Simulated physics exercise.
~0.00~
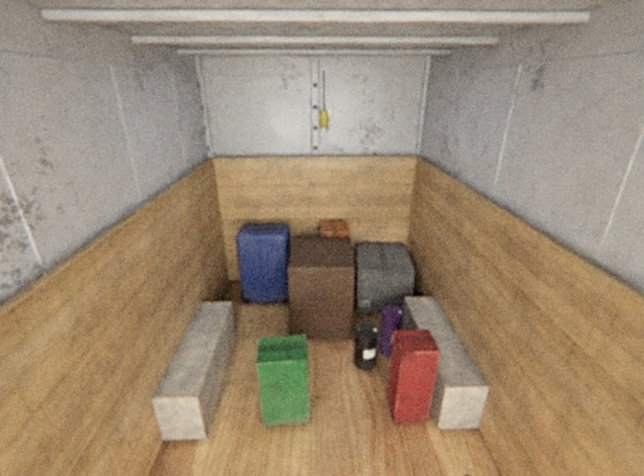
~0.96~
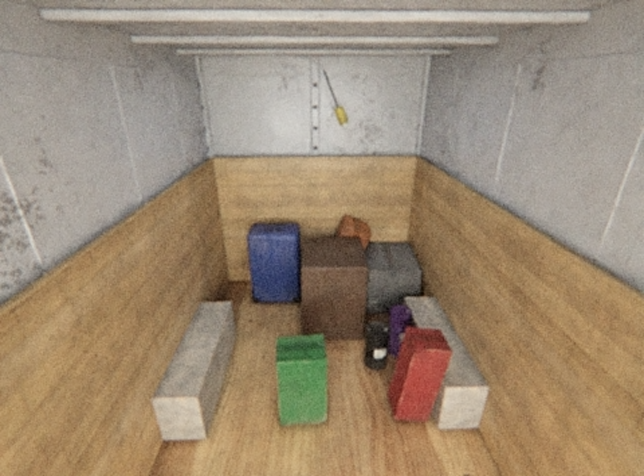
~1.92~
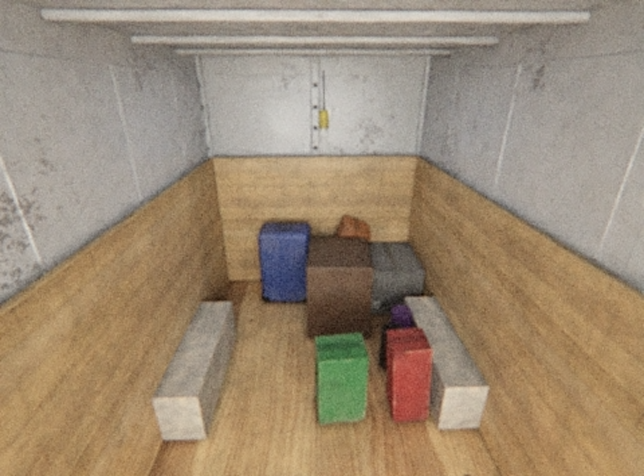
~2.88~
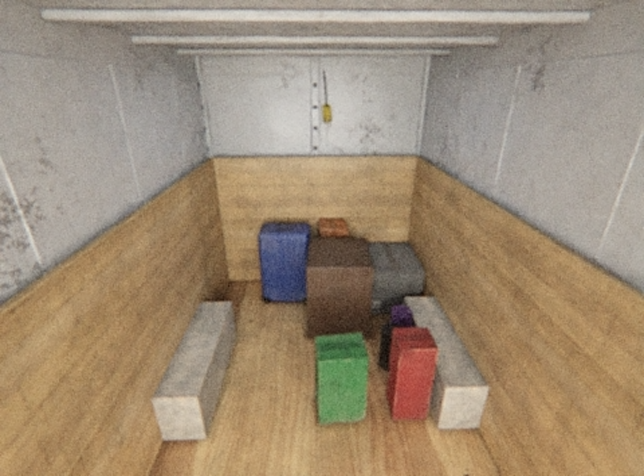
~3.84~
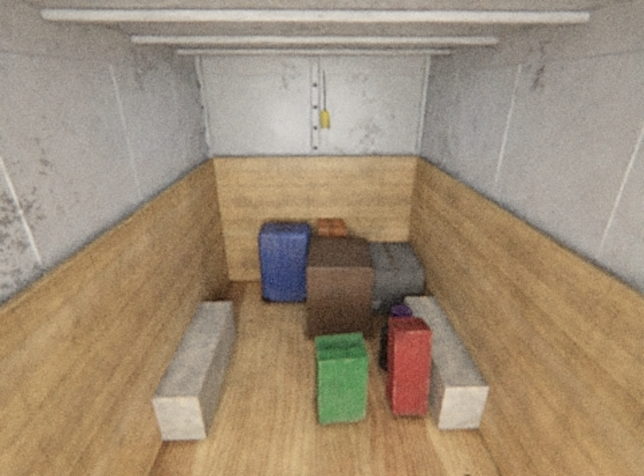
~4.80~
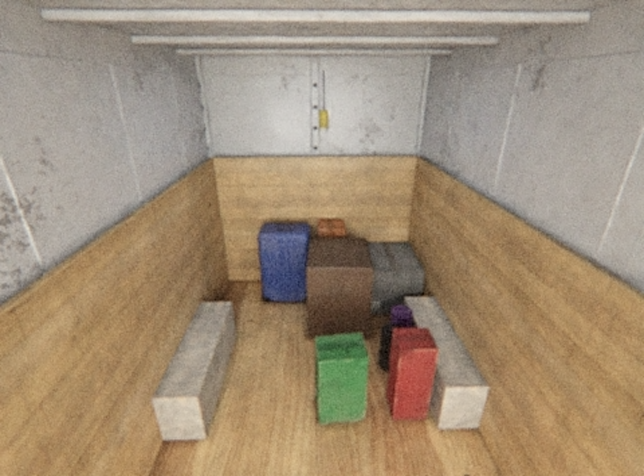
The load bay of a van, with wood-lined lower walls, is seen from the rear towards the bulkhead, where a small yellow lamp hangs. A blue case, brown appliance, orange box and grey box stand at the back, with a green box nearer at centre and a red box, black canister and purple canister on the right. The lamp swings right as the load shifts right, and the orange and red boxes lean. The green box and blue case slide further right before the leaning boxes settle upright. Finally everything stands still, nothing toppled.
